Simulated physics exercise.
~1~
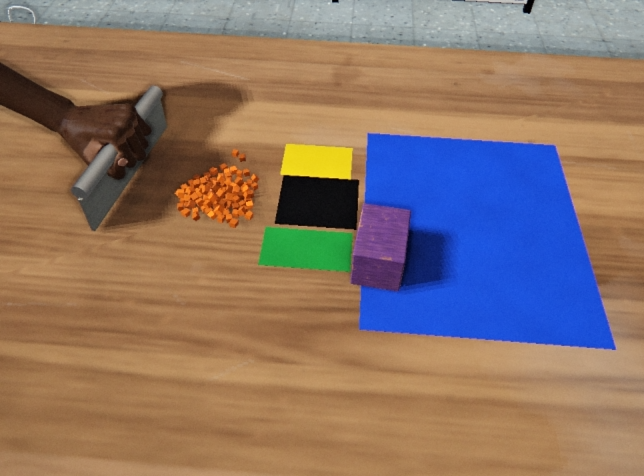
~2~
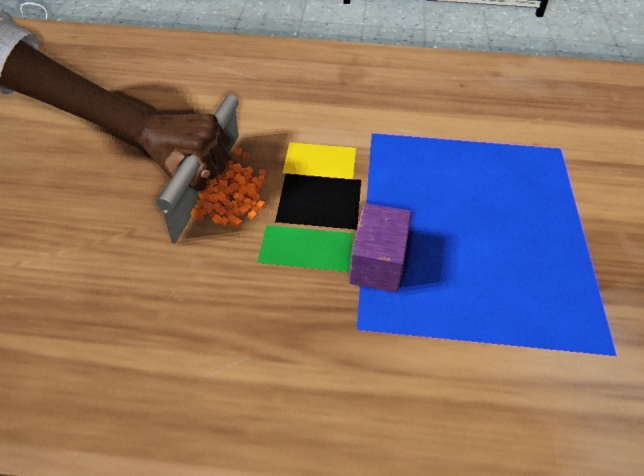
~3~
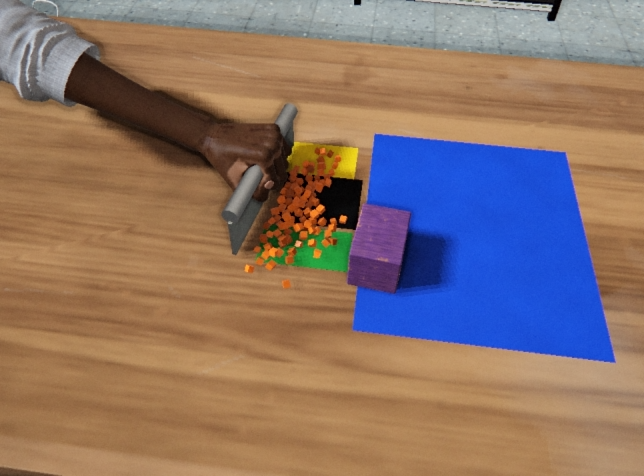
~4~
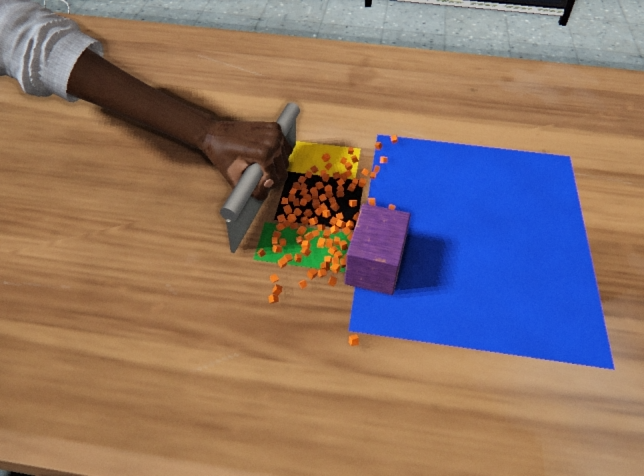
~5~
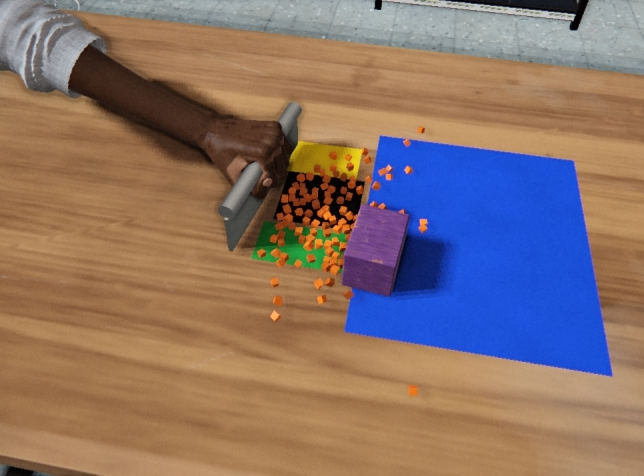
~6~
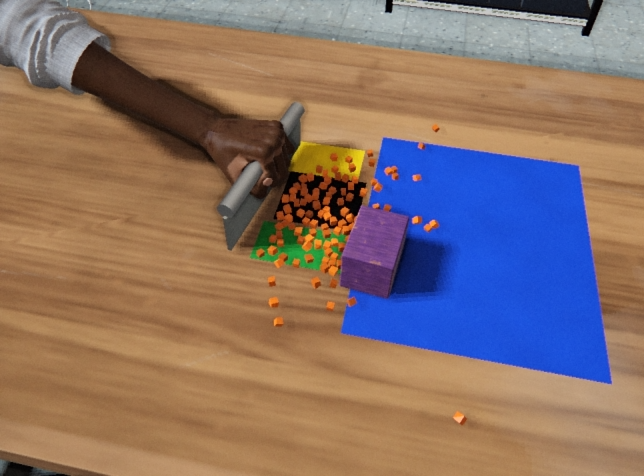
In the video, a hand pushes a gray scraper rightward across a wooden table, driving a pile of small orange cubes onto yellow, black and green mats, then stops. The cubes scatter around a fixed purple block, most resting on the black and green mats, some on the blue mat and bare table.
